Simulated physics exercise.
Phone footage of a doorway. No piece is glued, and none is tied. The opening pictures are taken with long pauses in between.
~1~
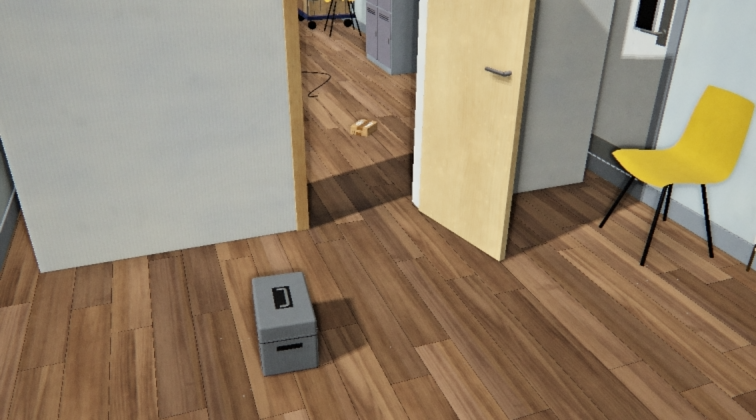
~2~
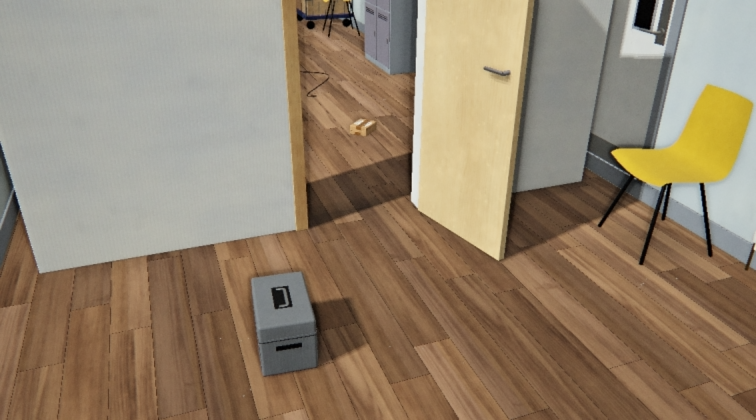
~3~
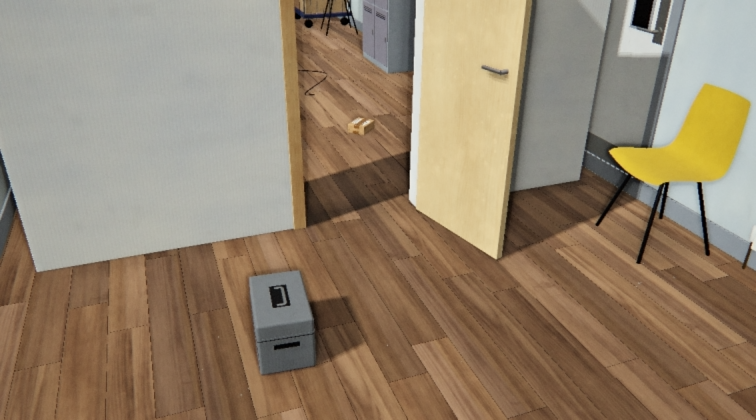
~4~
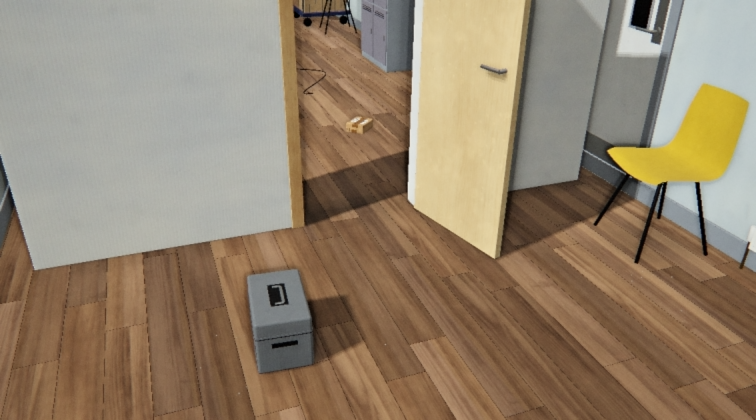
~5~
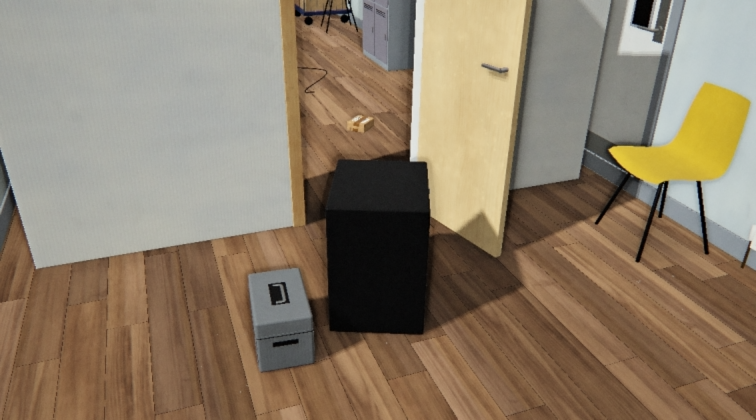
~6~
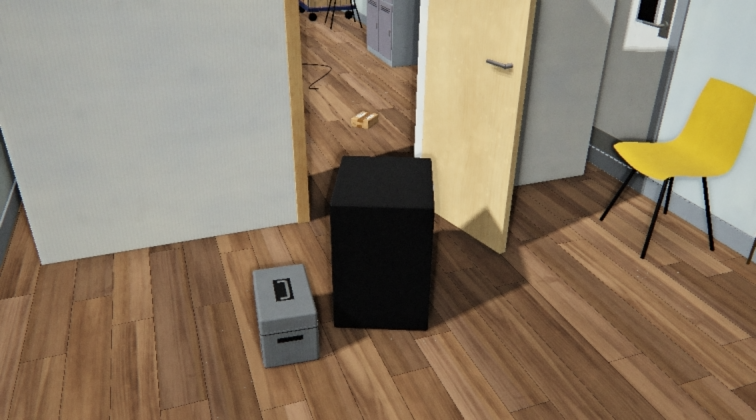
A room with a wood-plank floor is seen from above, looking toward an open doorway with more floor, grey cabinets and a small light-brown object beyond it. A grey toolbox sits in front, left of centre, with a pale wall behind it, a light wooden door standing wide open, and a yellow chair at right. The view shifts very slightly while the door stays still, and a black box-shaped appliance abruptly appears beside the toolbox.
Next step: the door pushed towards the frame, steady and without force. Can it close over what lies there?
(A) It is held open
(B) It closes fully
The answer is B.
Then, 0.80 s on from there, door 79° open.
Then, 1.30 s on from there, door 51° open.
Then, 1.90 s on from there, door 15° open.
In the end, door 0° open; both unmoved. At the end, from the last picture's camera, black appliance near (384, 241).
